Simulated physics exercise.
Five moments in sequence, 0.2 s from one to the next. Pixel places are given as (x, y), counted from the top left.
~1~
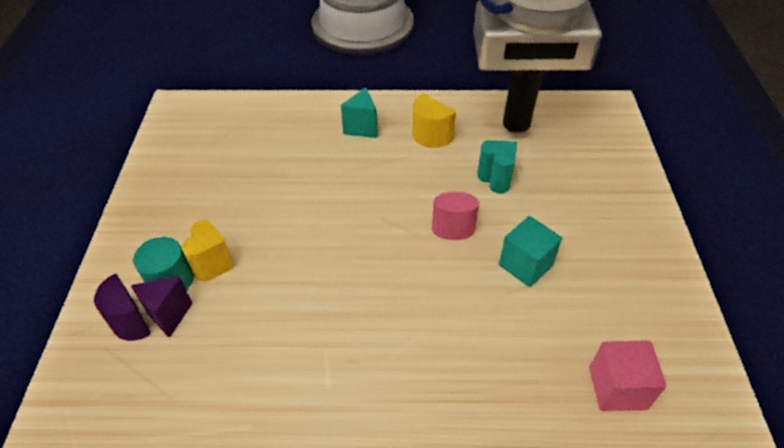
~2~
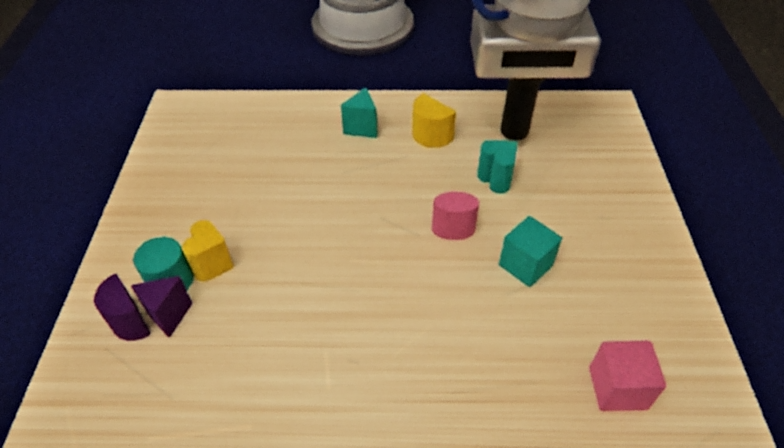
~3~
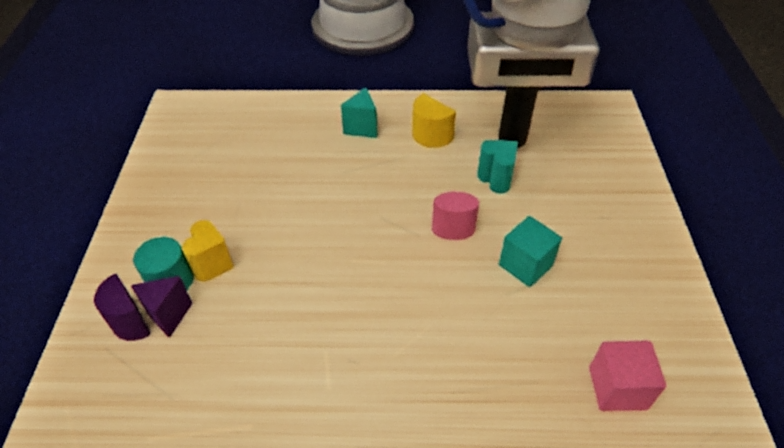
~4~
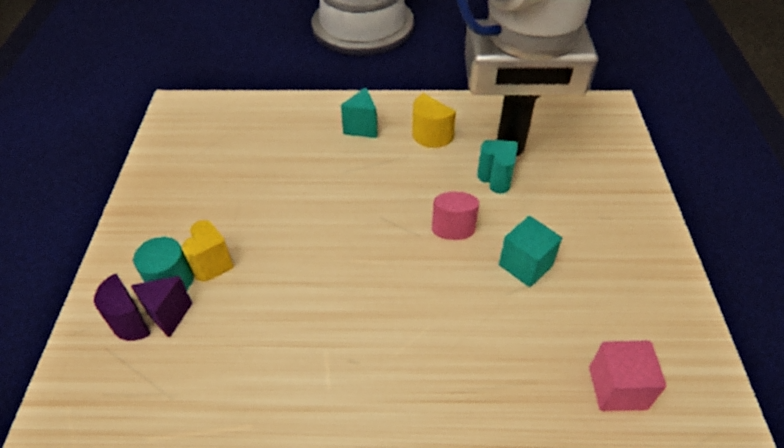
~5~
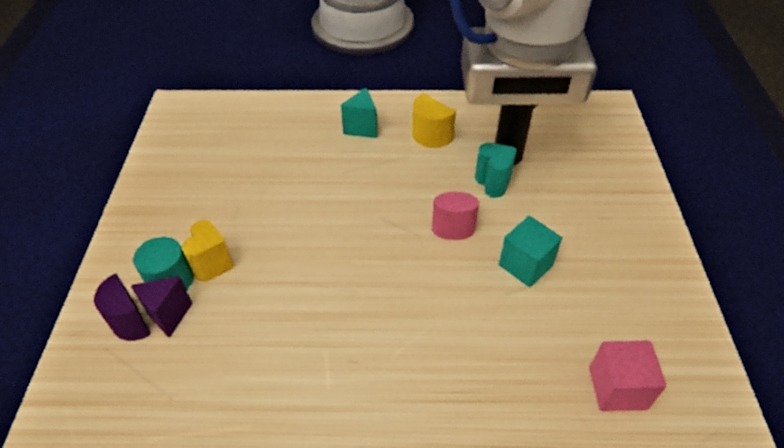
The clip opens on a wooden board scattered with teal, yellow, pink and purple blocks, a robot arm's black peg near the top right. The peg moves slowly down toward the viewer, closing on the teal heart, then nudges it very slightly while the other blocks stay still.
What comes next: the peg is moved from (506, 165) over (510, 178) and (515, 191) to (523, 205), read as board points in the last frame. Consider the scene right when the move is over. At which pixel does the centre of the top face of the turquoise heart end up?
Around (492, 169).
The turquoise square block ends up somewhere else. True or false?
My answer: False.
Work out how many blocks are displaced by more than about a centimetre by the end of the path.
The answer will be one.
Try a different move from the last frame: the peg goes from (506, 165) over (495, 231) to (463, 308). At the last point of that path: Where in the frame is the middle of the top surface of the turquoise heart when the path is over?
The answer is (469, 185).
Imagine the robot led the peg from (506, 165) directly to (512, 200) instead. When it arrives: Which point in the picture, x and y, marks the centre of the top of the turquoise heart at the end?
I'd say the turquoise heart ends with its top centre at (487, 173).
What follows on the original path. Halfway along, peg at (514, 177); turquoise heart at (492, 168), turned 50° clockwise.
At the end, peg at (525, 197); turquoise heart at (492, 169), turned 55° clockwise; turquoise square block not moved.
